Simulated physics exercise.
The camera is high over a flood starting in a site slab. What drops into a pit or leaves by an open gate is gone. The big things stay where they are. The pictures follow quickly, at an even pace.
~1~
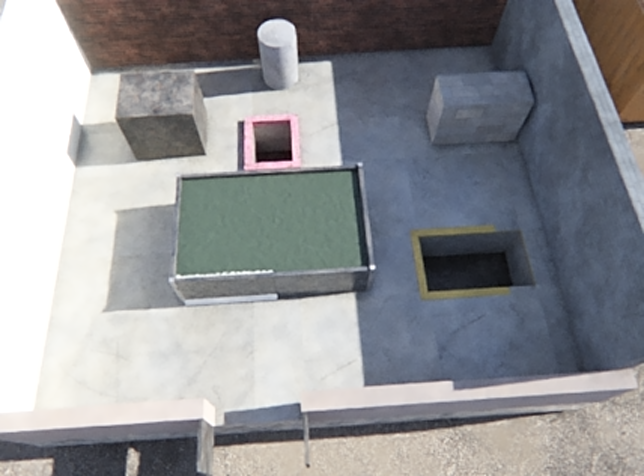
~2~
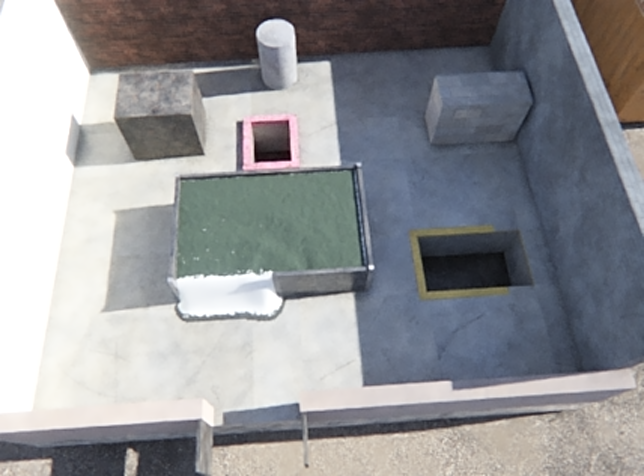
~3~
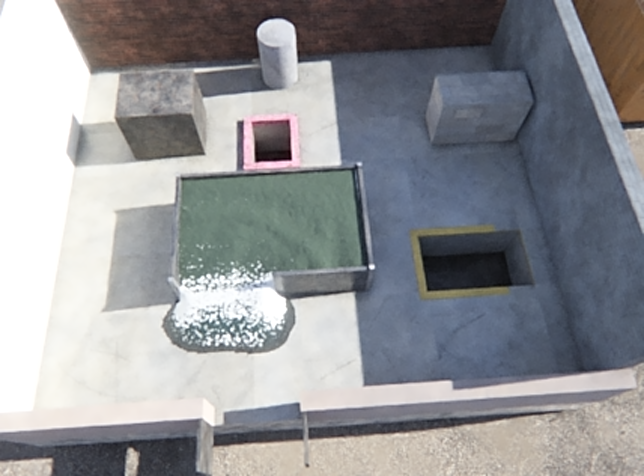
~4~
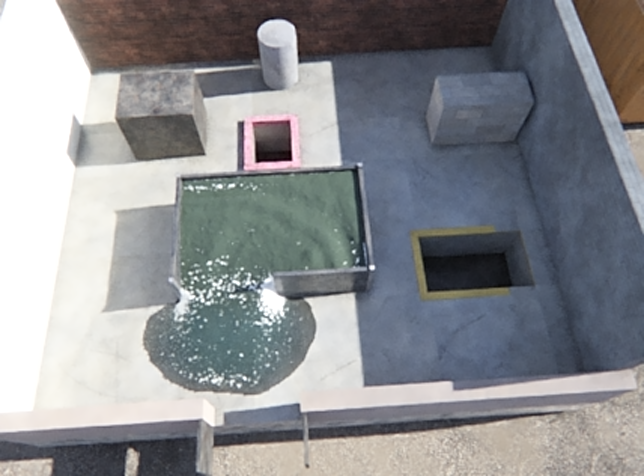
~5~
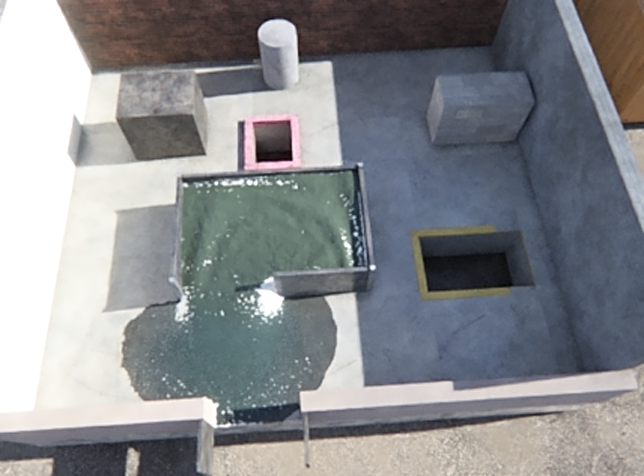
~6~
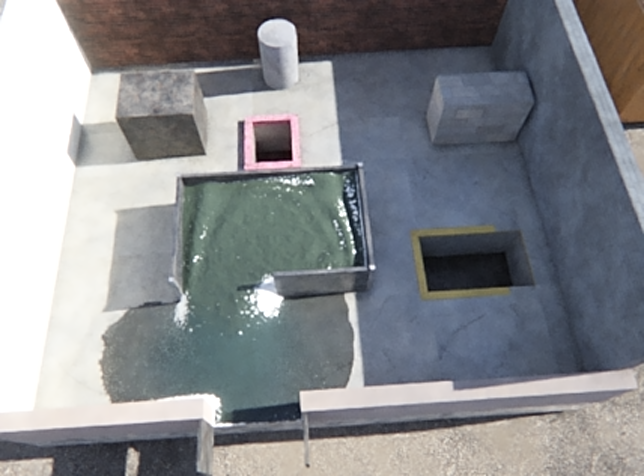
On a concrete slab, water bursts from a tank's front and spreads toward the near wall's gap.
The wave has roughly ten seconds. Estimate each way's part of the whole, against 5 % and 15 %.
One by one: The gate takes more than 15 %; the yellow pit takes less than 5 %; the pink pit takes less than 5 %.
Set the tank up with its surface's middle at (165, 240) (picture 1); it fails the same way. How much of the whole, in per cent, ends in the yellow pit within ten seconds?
Roughly, in per cent: Yellow 25.
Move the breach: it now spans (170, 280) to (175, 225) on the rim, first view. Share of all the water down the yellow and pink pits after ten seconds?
Roughly, in per cent: Yellow 10, pink 0.
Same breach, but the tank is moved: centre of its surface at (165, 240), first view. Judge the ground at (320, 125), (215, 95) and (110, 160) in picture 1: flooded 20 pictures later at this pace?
In that order: Clear, clear, awash.
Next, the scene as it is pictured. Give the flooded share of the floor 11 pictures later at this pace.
Close to 20 %.
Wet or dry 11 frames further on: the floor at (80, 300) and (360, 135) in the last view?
In turn: Covered, not flooded.
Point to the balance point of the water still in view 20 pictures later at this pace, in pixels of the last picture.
At about (215, 284).
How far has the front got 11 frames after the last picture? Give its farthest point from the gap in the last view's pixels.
I would point to (541, 384).
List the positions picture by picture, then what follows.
The first picture shows the tank at (272, 222) is whole and still.
In the second picture, the front is at (182, 314), out from the gap at (228, 289).
In the third picture, the front is at (276, 343), out from the gap at (229, 290).
In the fourth picture, water pours out at (230, 291) and has run to (260, 386).
In the fifth picture, the front is at a hidden place, out from the gap at (230, 291).
In the sixth picture, the front is at a hidden place, out from the gap at (230, 291).
A moment on, water covers 15 % of the floor; the gate 8 %, the yellow pit 0 %, the pink pit 0 %.
Next, water covers 20 % of the floor; the gate 16 %, the yellow pit 0 %, the pink pit 0 %.
Then, water covers 35 % of the floor; the gate 26 %, the yellow pit 0 %, the pink pit 0 %.
Later, water covers 50 % of the floor; the gate 36 %, the yellow pit 1 %, the pink pit 0 %.
In the end, water covers 65 % of the floor; the gate 42 %, the yellow pit 1 %, the pink pit 0 %.
